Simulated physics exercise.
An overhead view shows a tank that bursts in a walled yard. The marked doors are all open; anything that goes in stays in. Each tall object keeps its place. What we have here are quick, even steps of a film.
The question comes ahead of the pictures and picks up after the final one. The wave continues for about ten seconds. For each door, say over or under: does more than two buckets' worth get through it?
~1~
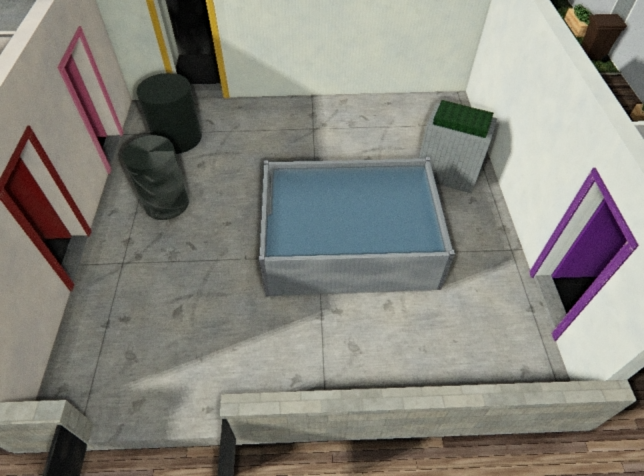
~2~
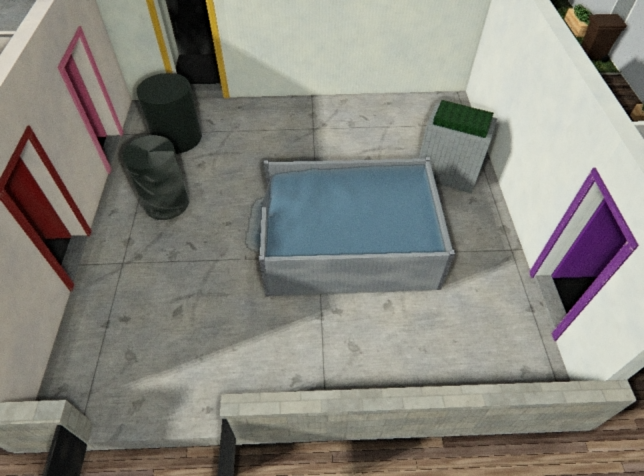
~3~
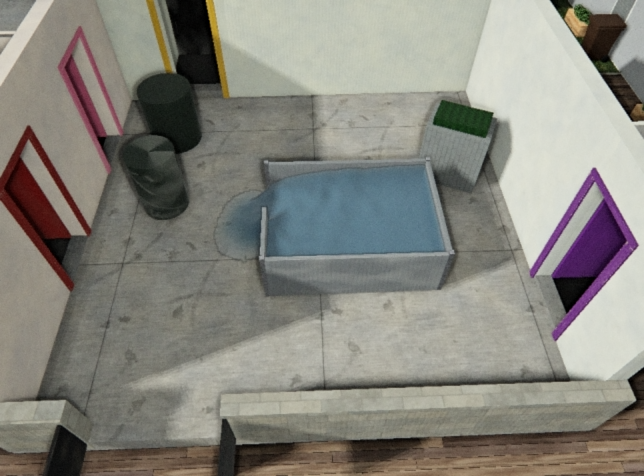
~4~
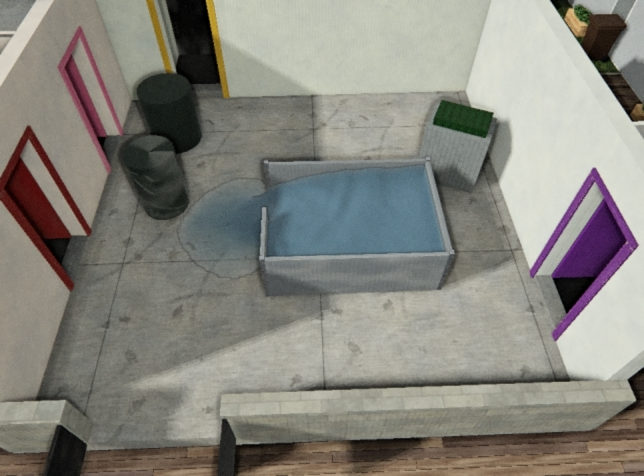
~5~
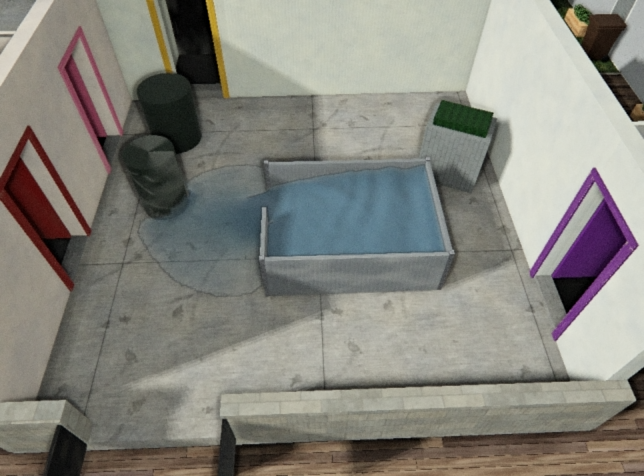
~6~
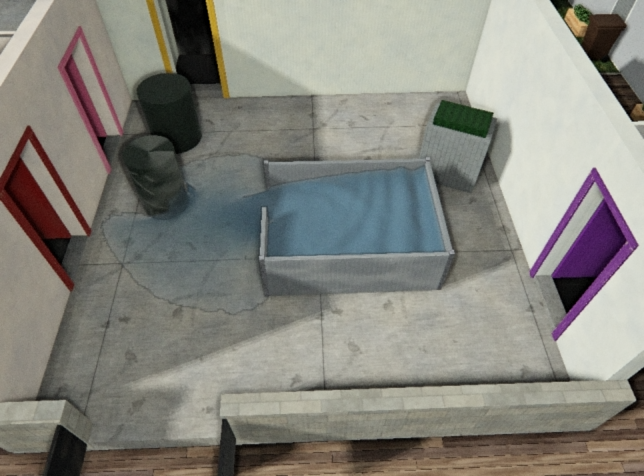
The pink door exceeds the allowance there; the yellow door keeps inside the allowance there; the purple door keeps inside the allowance there; the red door exceeds the allowance there.
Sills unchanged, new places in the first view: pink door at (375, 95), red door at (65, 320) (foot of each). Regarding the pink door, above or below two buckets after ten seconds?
Well, the way I see it, the pink door stays short of the threshold.
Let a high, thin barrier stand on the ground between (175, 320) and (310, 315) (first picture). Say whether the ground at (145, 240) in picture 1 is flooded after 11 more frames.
Answer: That point is waterlogged.
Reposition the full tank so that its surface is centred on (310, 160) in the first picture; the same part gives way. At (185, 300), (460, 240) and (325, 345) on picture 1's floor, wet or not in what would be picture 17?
One after the other: Reached, untouched, untouched.
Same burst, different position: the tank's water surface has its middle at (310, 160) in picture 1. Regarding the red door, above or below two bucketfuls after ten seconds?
Result for red: It doesn't reach it.
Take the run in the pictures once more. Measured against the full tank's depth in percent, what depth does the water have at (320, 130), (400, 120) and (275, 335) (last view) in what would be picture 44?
Approx. values, in order: 2 %, 2 %, 2 %.
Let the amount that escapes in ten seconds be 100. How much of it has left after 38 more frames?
Roughly 75 per cent.
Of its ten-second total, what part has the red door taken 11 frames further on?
Near 30 in a hundred.
A moment on, water covers 25 % of the floor; the pink door wet at the sill, nothing in, the yellow door not reached, the purple door not reached, the red door over two buckets in.
Next, water covers 30 % of the floor; the pink door over two buckets in, the yellow door wet at the sill, nothing in, the purple door not reached, the red door far over two buckets in.
Then, water covers 45 % of the floor; the pink door far over two buckets in, the yellow door wet at the sill, nothing in, the purple door not reached, the red door far over two buckets in.
Later, water covers 80 % of the floor; the pink door far over two buckets in, the yellow door wet at the sill, nothing in, the purple door not reached, the red door far over two buckets in.
In the end, water covers 95 % of the floor; the pink door far over two buckets in, the yellow door wet at the sill, nothing in, the purple door wet at the sill, nothing in, the red door far over two buckets in.
